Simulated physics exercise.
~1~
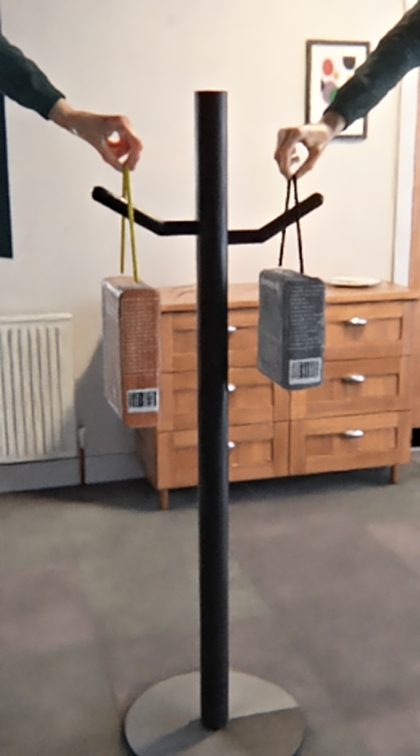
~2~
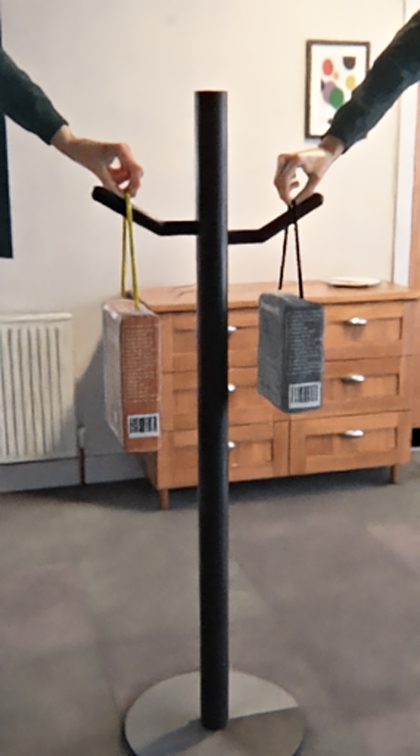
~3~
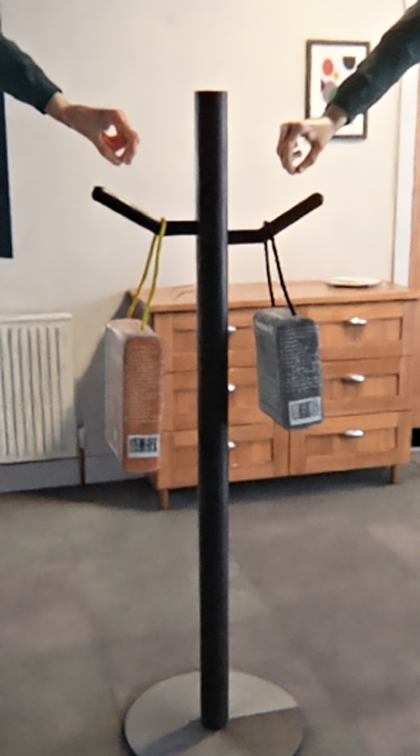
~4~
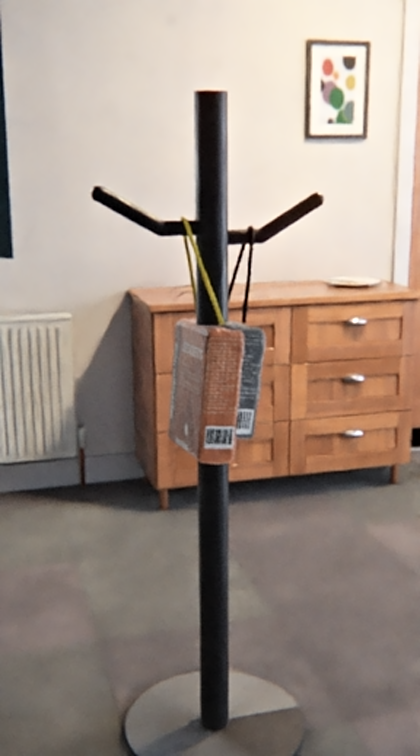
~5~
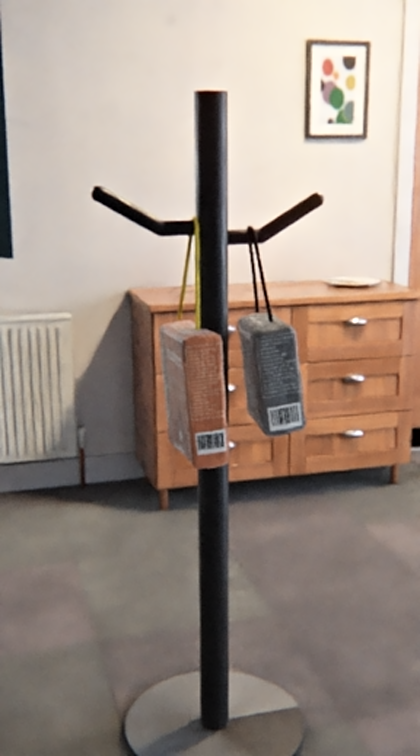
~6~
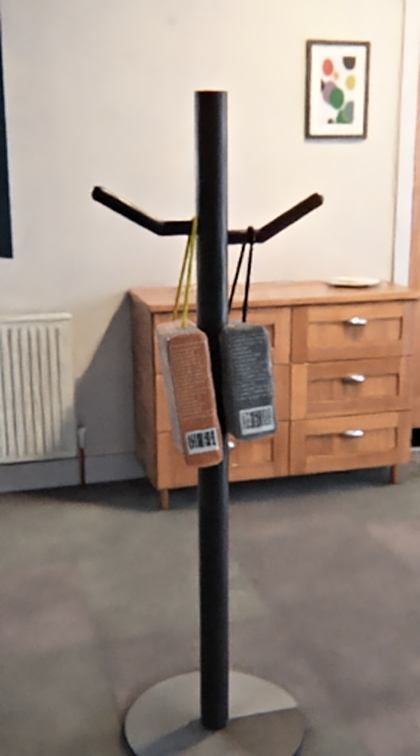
Orange and grey bags being lowered by hand onto a post's two pegs, sliding inward, swinging together and apart, and staying hung.
